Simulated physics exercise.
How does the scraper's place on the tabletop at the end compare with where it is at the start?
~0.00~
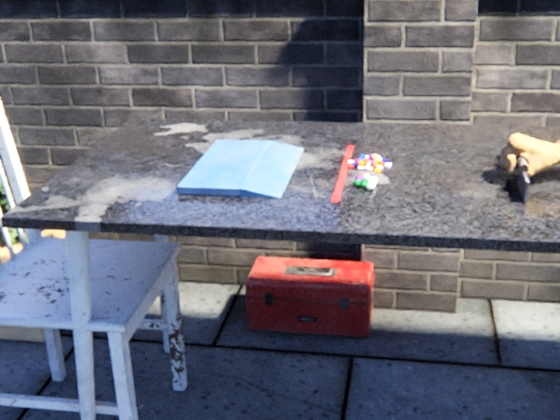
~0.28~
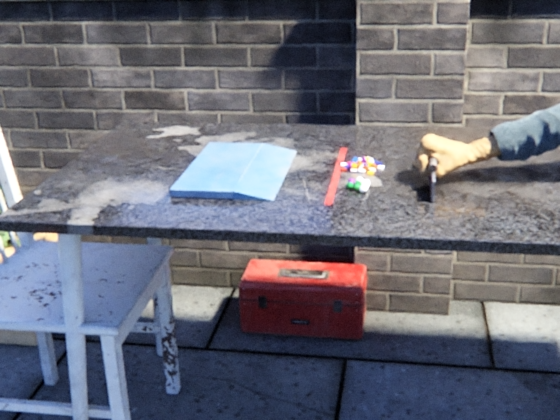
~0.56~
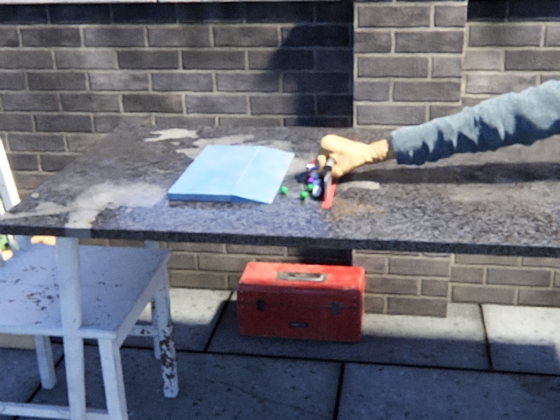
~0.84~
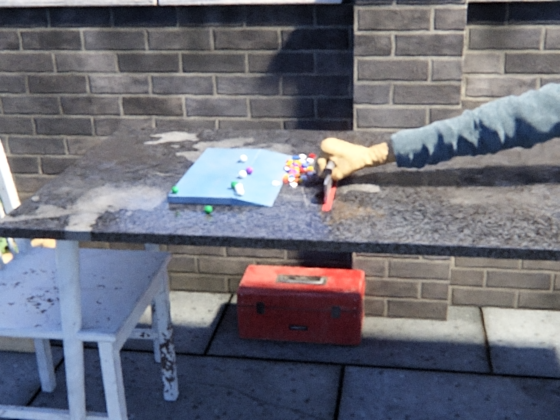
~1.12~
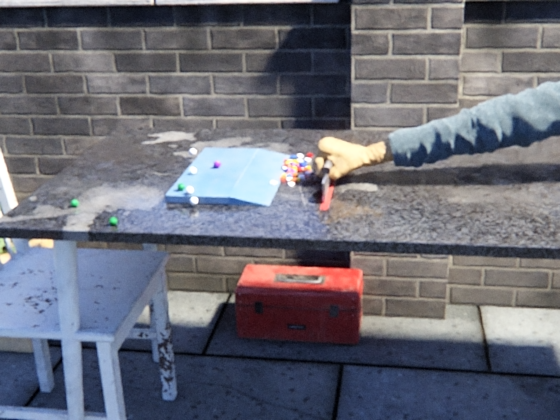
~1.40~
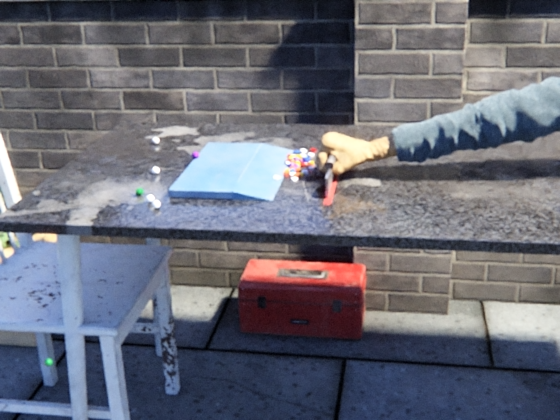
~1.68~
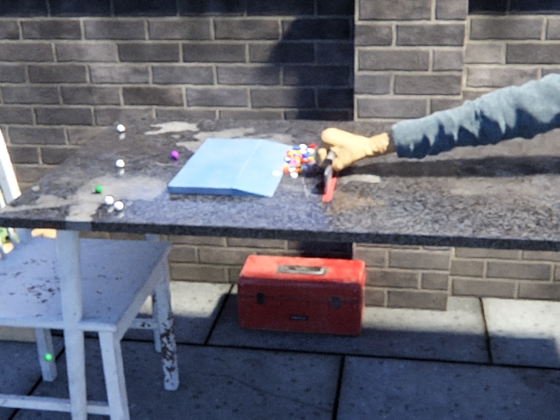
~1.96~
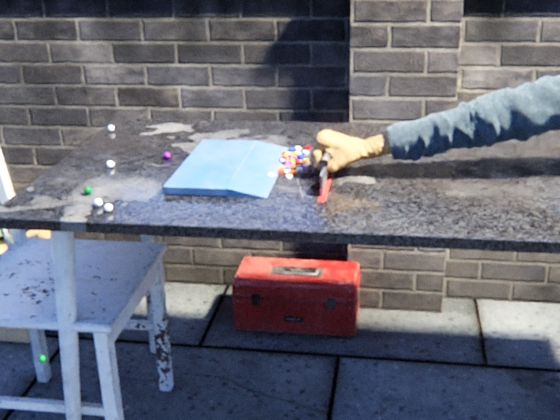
At the start the scraper is near the right side of the view, well away from the colourful pieces. By the end it is further left, held still at the red strip beside the pieces that remain near the blue ramp.
The footage shows a gloved hand sliding a dark scraper left across a stone tabletop into small colourful pieces, stopping at a red strip. Some pieces shoot over the pale blue ramp and scatter beyond it, while the rest stay bunched between ramp and scraper.
